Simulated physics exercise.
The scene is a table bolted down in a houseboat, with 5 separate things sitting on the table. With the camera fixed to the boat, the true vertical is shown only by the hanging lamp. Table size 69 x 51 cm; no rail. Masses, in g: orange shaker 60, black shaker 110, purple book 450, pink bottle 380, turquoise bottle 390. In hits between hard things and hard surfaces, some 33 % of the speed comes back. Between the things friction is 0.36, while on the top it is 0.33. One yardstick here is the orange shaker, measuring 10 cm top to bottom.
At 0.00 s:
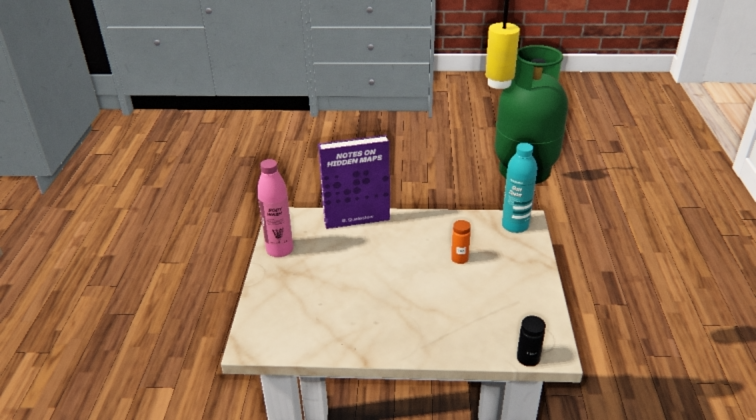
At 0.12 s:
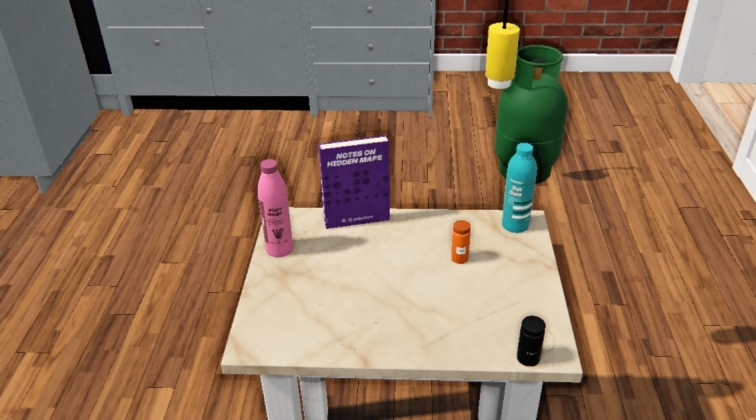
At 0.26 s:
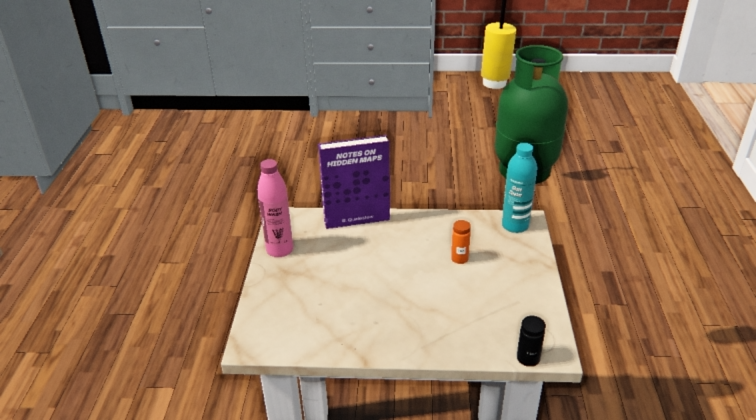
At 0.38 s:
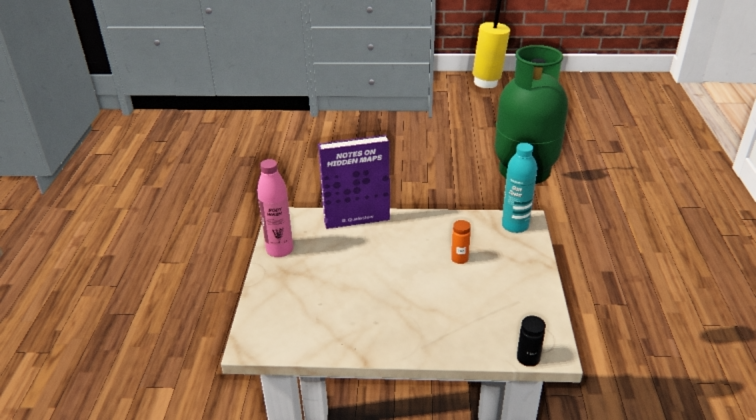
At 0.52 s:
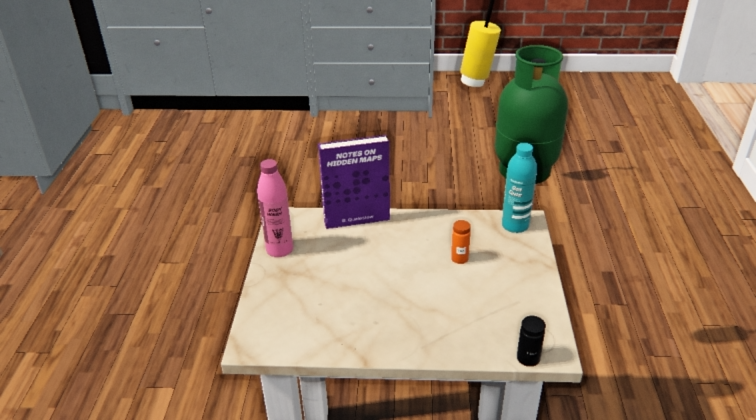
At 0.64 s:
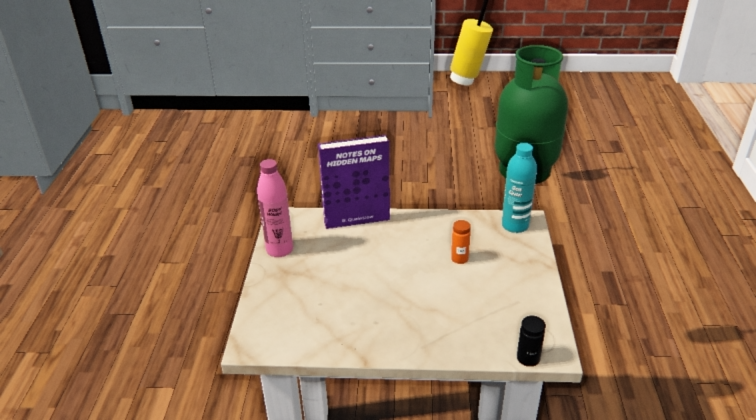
A yellow lamp on a dark cord hangs nearly still at first, then swings steadily to the left and tilts, while the camera and everything else stay put. Seen from above, a pale marble-topped table stands on a wooden floor before grey cabinets, brick and a green gas cylinder. It holds pink and turquoise bottles, a purple book, and orange and black shakers.
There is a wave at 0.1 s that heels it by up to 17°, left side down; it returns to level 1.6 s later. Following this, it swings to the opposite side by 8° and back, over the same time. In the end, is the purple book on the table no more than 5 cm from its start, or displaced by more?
Its position holds roughly.
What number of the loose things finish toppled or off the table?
All told, 0.
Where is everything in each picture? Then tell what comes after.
Boat level; purple book (356, 184); orange shaker (461, 242), in the first frame.
Boat level; pink bottle (274, 208); turquoise bottle (520, 188), in the second frame.
Boat heeled 2°, left side down; orange shaker (461, 242); black shaker (531, 341), in the third frame.
Boat heeled 5°, left side down; pink bottle (274, 208); turquoise bottle (520, 188), in the fourth frame.
Boat heeled 9°, left side down; orange shaker (461, 242); black shaker (531, 341), in the fifth frame.
Boat heeled 13°, left side down; purple book (356, 183); pink bottle (274, 208), in the sixth frame.
After 1.34 s, boat heeled 7°, left side down.
After 2.64 s, boat heeled 8°, right side down.
In the end (3.8 s), all 5 under 5 cm from the start. At the end, from the last picture's camera, purple book near (355, 183).
